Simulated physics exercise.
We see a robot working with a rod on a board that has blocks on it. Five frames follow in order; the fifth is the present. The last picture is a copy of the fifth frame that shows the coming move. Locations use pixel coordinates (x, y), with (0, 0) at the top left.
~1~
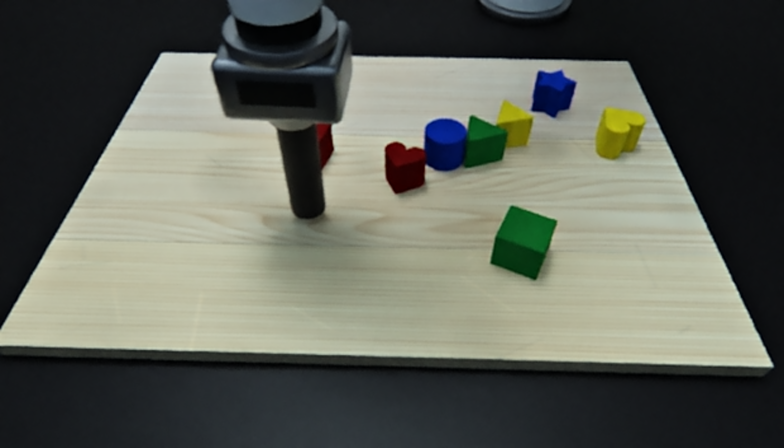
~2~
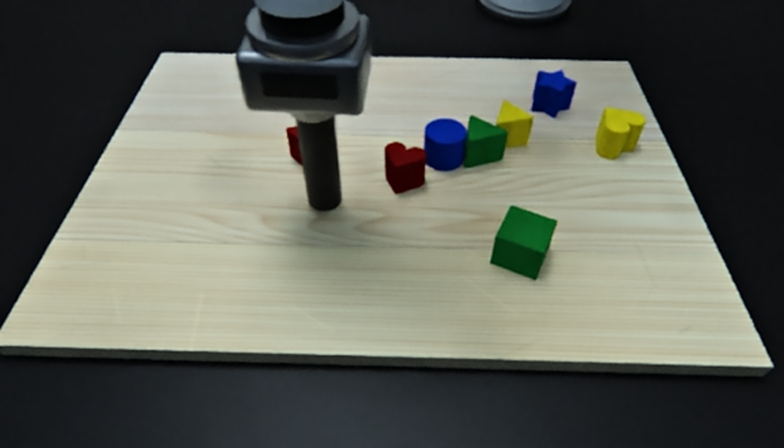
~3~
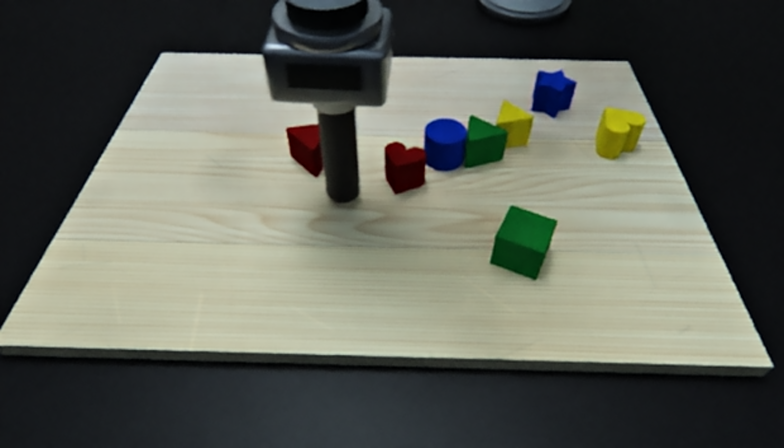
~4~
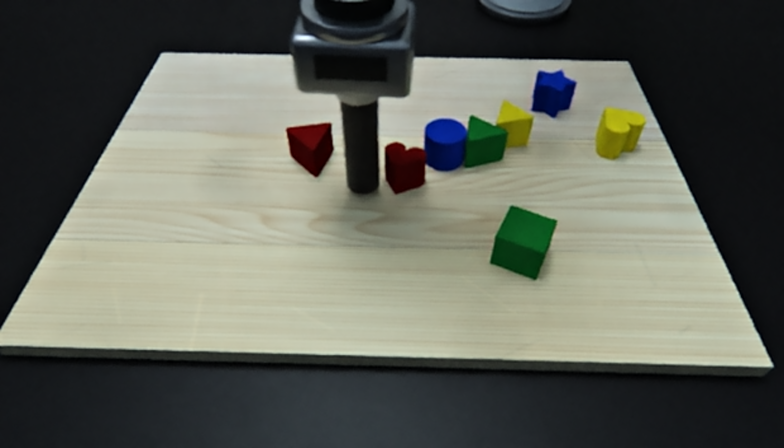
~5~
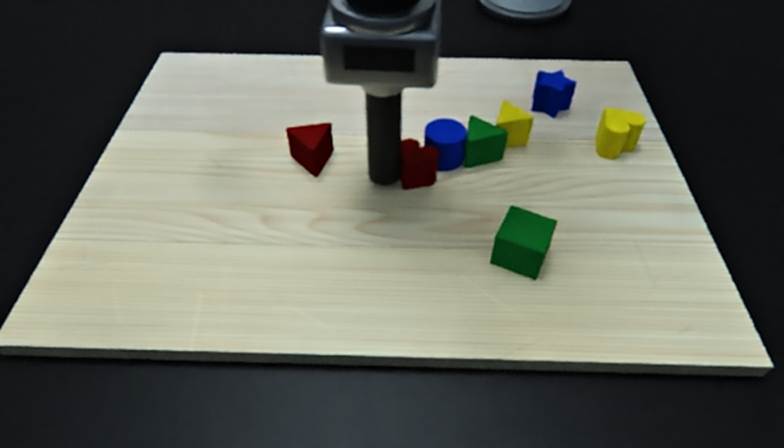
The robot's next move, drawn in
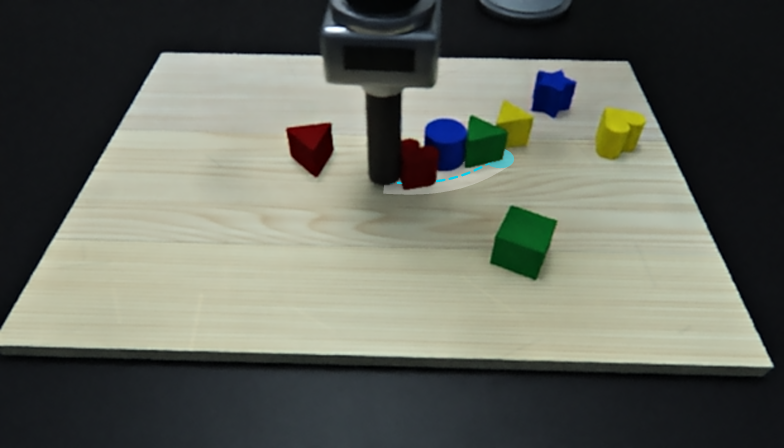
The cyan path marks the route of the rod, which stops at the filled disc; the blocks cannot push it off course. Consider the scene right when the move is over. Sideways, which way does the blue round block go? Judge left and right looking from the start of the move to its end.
The left.
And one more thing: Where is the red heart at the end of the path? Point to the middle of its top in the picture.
It should be at about (536, 135).
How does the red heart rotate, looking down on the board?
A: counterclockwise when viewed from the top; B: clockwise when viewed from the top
The correct letter is B.
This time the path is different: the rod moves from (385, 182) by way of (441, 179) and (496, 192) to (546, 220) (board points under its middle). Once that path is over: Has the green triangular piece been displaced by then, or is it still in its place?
Moved.
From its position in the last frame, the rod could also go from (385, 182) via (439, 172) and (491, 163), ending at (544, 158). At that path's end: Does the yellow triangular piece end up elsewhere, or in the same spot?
Its place changes.
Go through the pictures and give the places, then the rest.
In the first frame, lower end of the rod (309, 207), tops of blocks, red heart (404, 153), blue round block (446, 130), green triangular piece (483, 128), yellow triangular piece (512, 113).
In the second frame, rod (325, 199), blocks as before.
In the third frame, rod (343, 191), blocks as before.
In the fourth frame, rod (363, 183), blocks as before.
In the fifth frame, rod (385, 174), red heart (417, 150), blue round block (446, 130), green triangular piece (483, 128), yellow triangular piece (512, 113).
The drawn path runs from (385, 182) by way of (427, 182) and (467, 174) to (498, 158).
On the path given first. One third of the way, rod (429, 174); red heart (459, 144), turned 30° anticlockwise; blue round block (456, 122); green triangular piece (492, 127); yellow triangular piece (515, 111).
Two thirds of the way, rod (469, 166); red heart (502, 141); blue round block (460, 119); green triangular piece (516, 125), turned 50° anticlockwise; yellow triangular piece (523, 104), turned 15° anticlockwise.
At the end, rod (500, 150); red heart (536, 135), turned 20° clockwise; blue round block (460, 119); green triangular piece (542, 116), turned 70° anticlockwise; yellow triangular piece (523, 104), turned 15° anticlockwise.
